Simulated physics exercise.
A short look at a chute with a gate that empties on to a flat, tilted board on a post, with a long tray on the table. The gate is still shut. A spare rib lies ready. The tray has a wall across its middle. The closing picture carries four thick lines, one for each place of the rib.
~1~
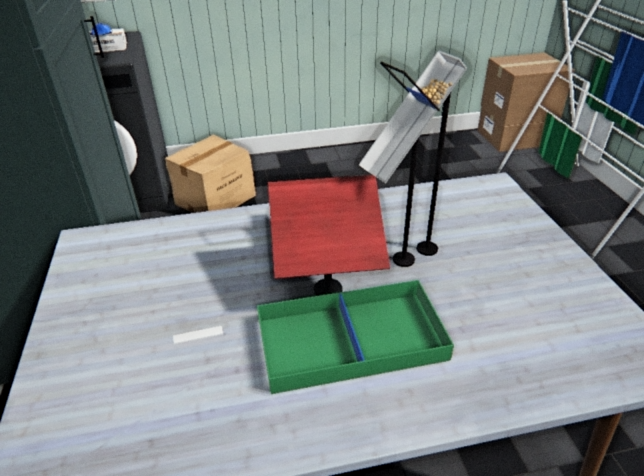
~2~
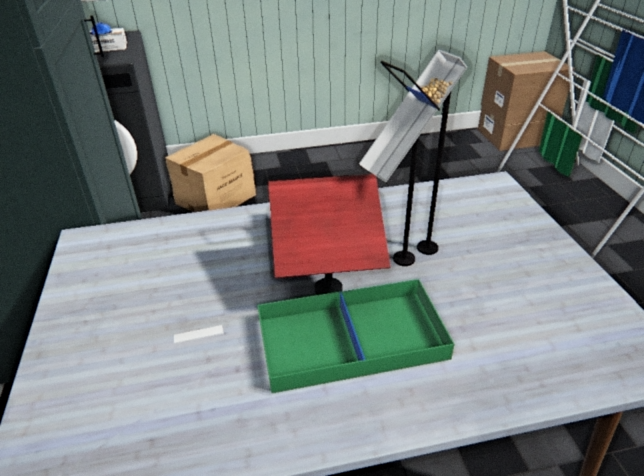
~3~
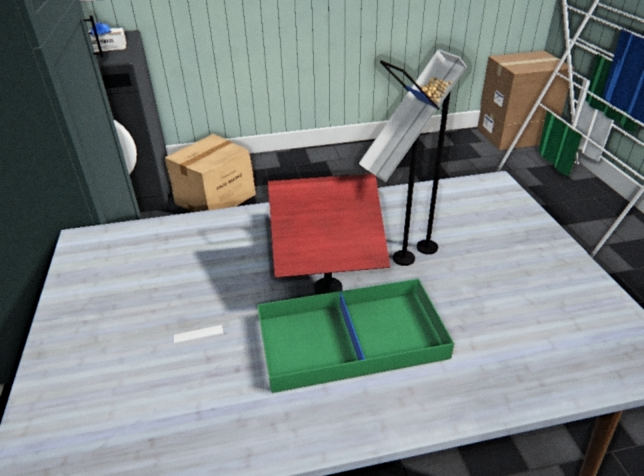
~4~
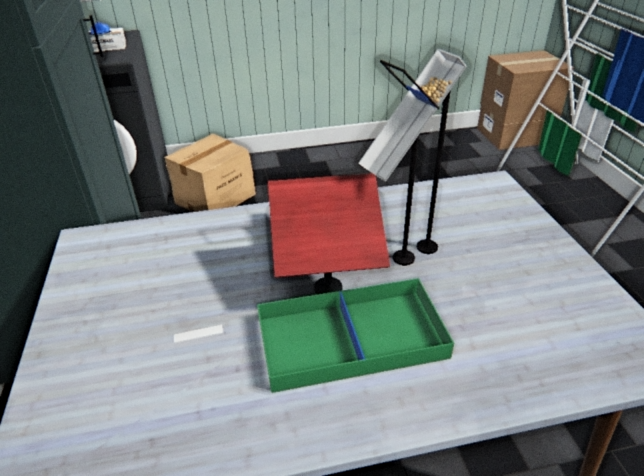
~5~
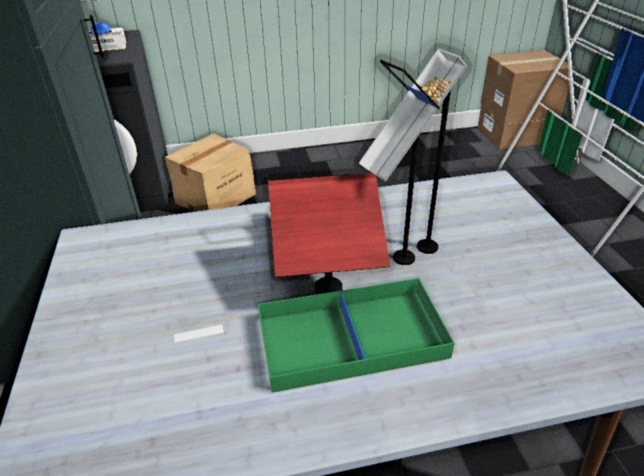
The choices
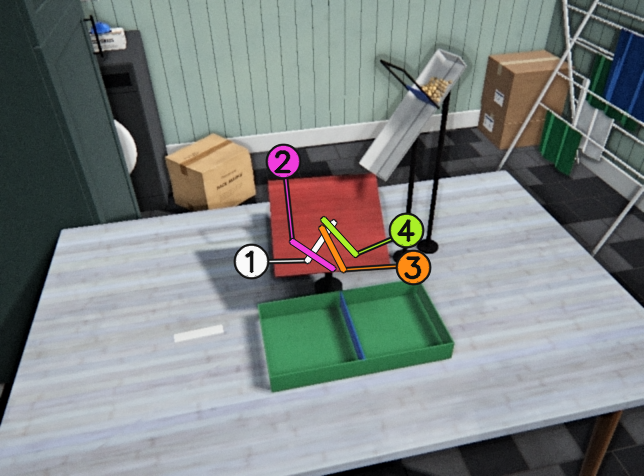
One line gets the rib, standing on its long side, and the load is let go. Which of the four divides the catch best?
Choose 2.
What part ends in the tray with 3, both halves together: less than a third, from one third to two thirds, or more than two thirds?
More than two thirds.
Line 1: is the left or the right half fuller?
The left half.
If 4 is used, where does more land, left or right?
More lands on the right.
On the marked copy, line 1 from (333, 222) to (307, 260); line 2 from (292, 241) to (332, 268); line 3 from (321, 228) to (343, 269); line 4 from (323, 219) to (355, 254).
With 1, of what is caught, most in the left half, a small part in the right.
With 2, of what is caught, about half in the left half, about half in the right.
With 3, of what is caught, a small part in the left half, nearly all in the right.
With 4, of what is caught, a small part in the left half, nearly all in the right.
